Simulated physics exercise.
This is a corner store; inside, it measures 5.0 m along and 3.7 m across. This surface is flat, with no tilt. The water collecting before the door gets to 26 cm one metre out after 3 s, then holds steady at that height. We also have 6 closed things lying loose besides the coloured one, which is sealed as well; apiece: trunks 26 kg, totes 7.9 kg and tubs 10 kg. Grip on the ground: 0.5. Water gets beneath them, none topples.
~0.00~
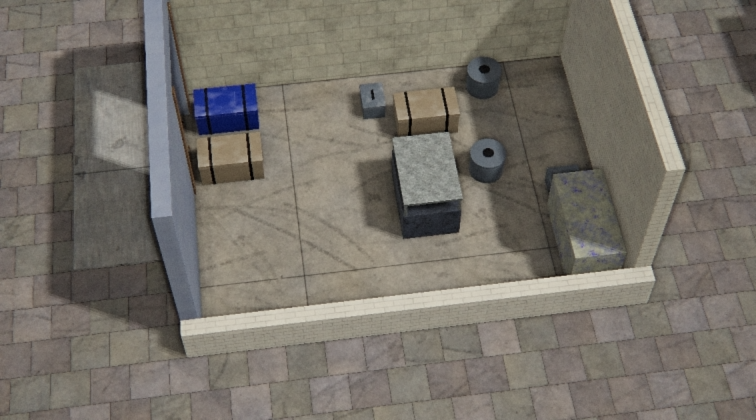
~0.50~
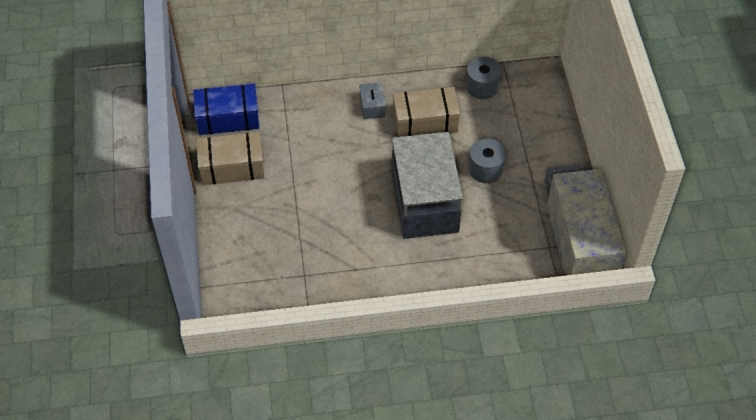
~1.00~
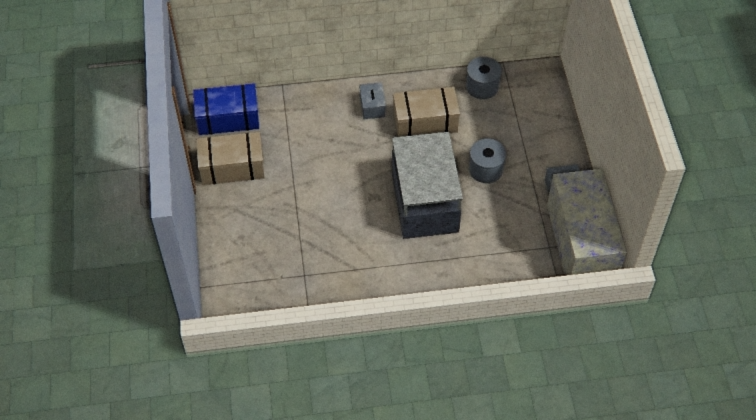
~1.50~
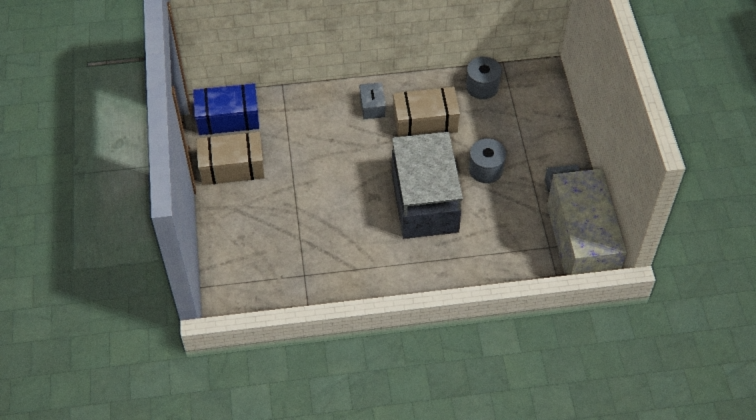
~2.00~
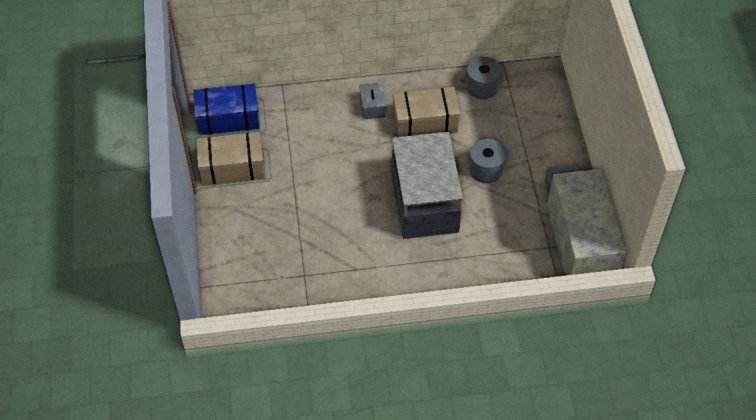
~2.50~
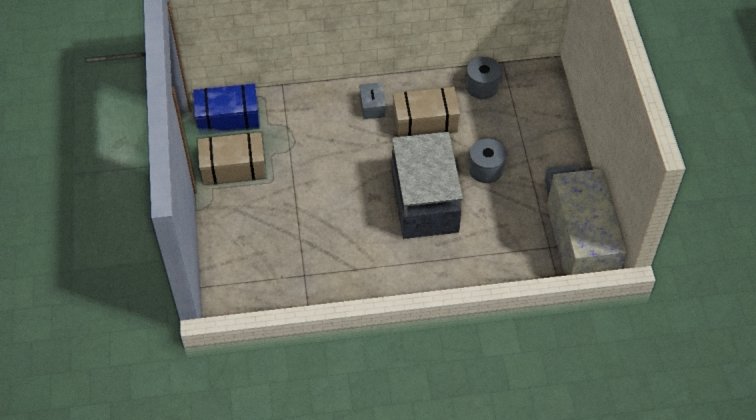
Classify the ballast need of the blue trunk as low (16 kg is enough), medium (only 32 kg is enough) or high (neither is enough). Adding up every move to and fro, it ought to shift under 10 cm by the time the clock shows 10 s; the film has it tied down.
High.
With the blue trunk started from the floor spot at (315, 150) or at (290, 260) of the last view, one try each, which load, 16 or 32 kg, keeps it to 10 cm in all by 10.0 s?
For the first start neither one suffices; for the second you need the heavier one.
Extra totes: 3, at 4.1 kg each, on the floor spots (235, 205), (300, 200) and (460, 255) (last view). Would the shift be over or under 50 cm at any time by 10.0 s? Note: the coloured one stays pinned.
Result, in turn - exceeds it; exceeds it; exceeds it.
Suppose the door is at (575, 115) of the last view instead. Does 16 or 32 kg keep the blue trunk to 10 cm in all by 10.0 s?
The answer is that neither mass suffices.
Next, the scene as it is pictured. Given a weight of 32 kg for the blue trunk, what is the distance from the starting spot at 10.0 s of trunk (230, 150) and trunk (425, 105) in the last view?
The first is 200 cm from its start, the second 150 cm.
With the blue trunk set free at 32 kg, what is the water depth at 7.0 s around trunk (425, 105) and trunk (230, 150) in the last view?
11 and 5 cm.
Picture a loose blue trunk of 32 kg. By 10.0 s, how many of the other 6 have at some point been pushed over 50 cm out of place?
The total is 6.
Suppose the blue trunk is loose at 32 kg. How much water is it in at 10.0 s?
Close to 18 cm deep.
After 3.5 s the blue trunk would be 40 cm from its start with 16 kg and 41 cm from its start with 32 kg; 8 cm of water round it then.
After 4.5 s the blue trunk would be 86 cm from its start with 16 kg and 109 cm from its start with 32 kg; 8 cm of water round it then.
After 7.0 s the blue trunk would be 335 cm from its start with 16 kg and 318 cm from its start with 32 kg; 10 cm of water round it then.
After 10.0 s the blue trunk would be 328 cm from its start with 16 kg and 370 cm from its start with 32 kg; 18 cm of water round it then.
